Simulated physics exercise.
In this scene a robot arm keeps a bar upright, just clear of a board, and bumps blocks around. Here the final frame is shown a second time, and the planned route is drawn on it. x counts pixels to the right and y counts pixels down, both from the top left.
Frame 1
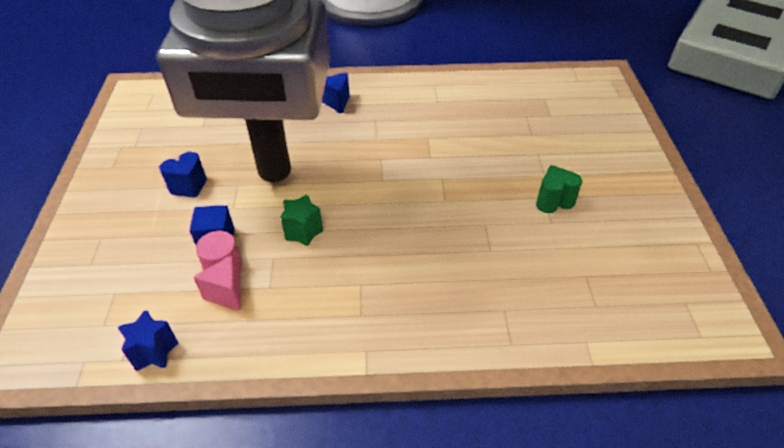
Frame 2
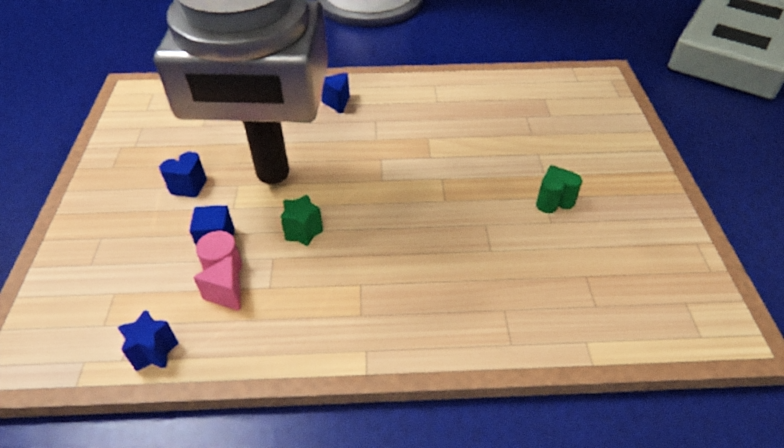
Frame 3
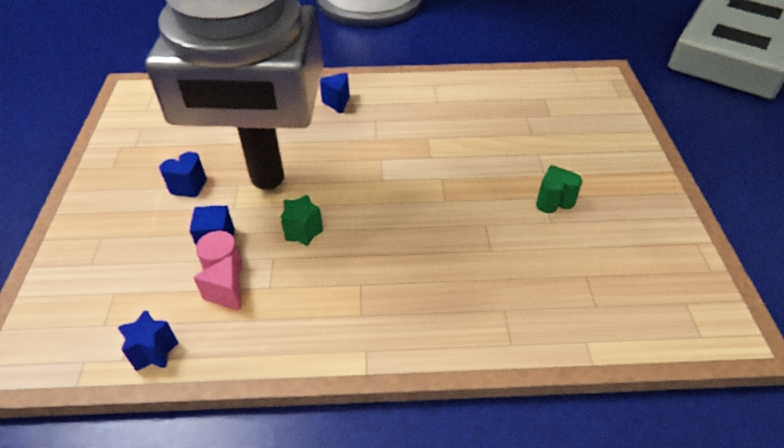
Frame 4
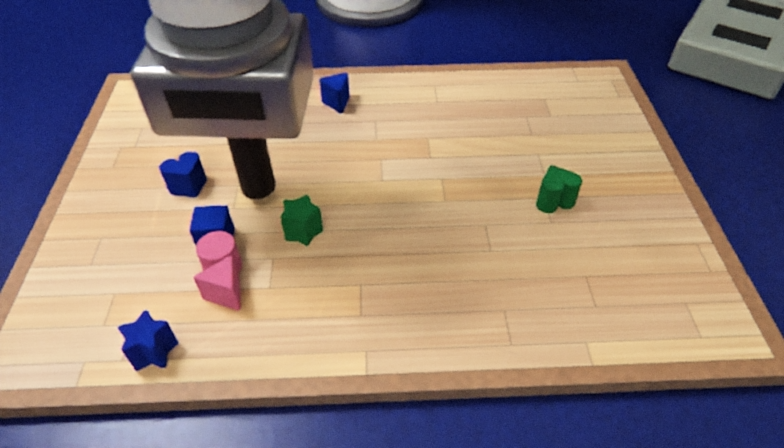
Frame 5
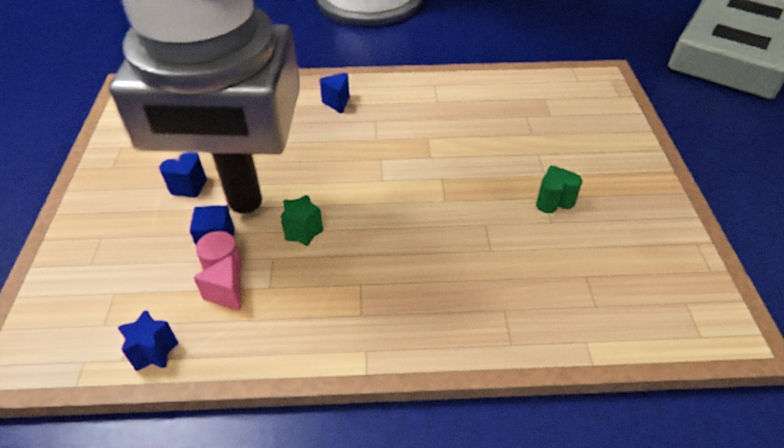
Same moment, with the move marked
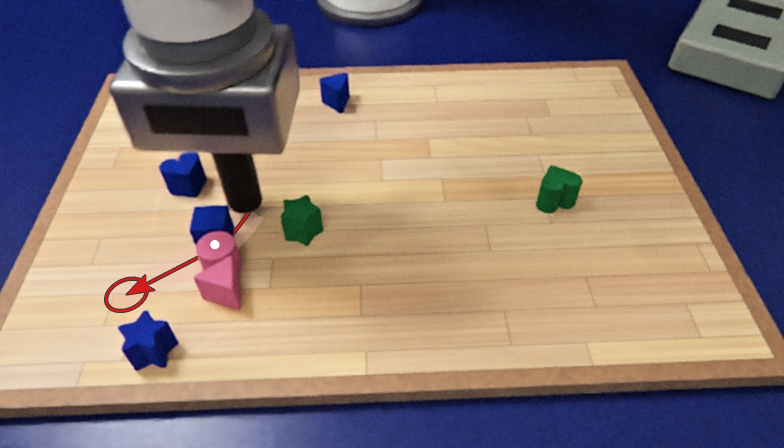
A grey robotic arm with a black bar pointing down hovers over a pale wooden board on a blue surface, seen from above at a fixed angle. Blue blocks, a pink disc and a pink triangle sit on the left, a green star near the centre-left, and another green block on the right. The bar drifts slightly left and toward the viewer, nearing the blue square, while every block stays still.
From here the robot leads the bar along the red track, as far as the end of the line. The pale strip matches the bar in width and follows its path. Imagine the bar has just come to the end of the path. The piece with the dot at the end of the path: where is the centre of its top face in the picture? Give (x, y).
It ends at (197, 263).
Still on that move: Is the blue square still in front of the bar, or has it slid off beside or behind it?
In front, I predict.
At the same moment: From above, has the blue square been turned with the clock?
Yes, that is how it ends up.
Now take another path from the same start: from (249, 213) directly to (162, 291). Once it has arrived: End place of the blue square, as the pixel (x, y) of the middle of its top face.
Top centre: (109, 276).
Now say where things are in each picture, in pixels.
In the first picture, lower end of the bar at (275, 172), tops of blocks, blue square at (209, 217), pink disc at (215, 245), pink triangle at (219, 273), green star at (299, 208).
In the second picture, bar at (273, 174), blocks as before.
In the third picture, bar at (268, 180), blocks as before.
In the fourth picture, bar at (259, 189), blocks as before.
In the fifth picture, bar at (246, 202), blue square at (209, 217), pink disc at (215, 245), pink triangle at (219, 273), green star at (299, 208).
The drawn path runs from (249, 213) over (220, 244) and (176, 269) to (127, 294); the dot is on the pink disc.
The first path, step by step. One third of the way, bar at (216, 234); blue square at (176, 237), turned 55° clockwise; pink disc at (206, 256); pink triangle at (221, 277).
Two thirds of the way, bar at (170, 259); blue square at (125, 259), turned 75° clockwise; pink disc at (197, 263); pink triangle at (222, 280).
At the end, bar at (121, 284); blue square at (71, 279), turned 90° clockwise; pink disc at (197, 263); pink triangle at (222, 280); green star not moved.
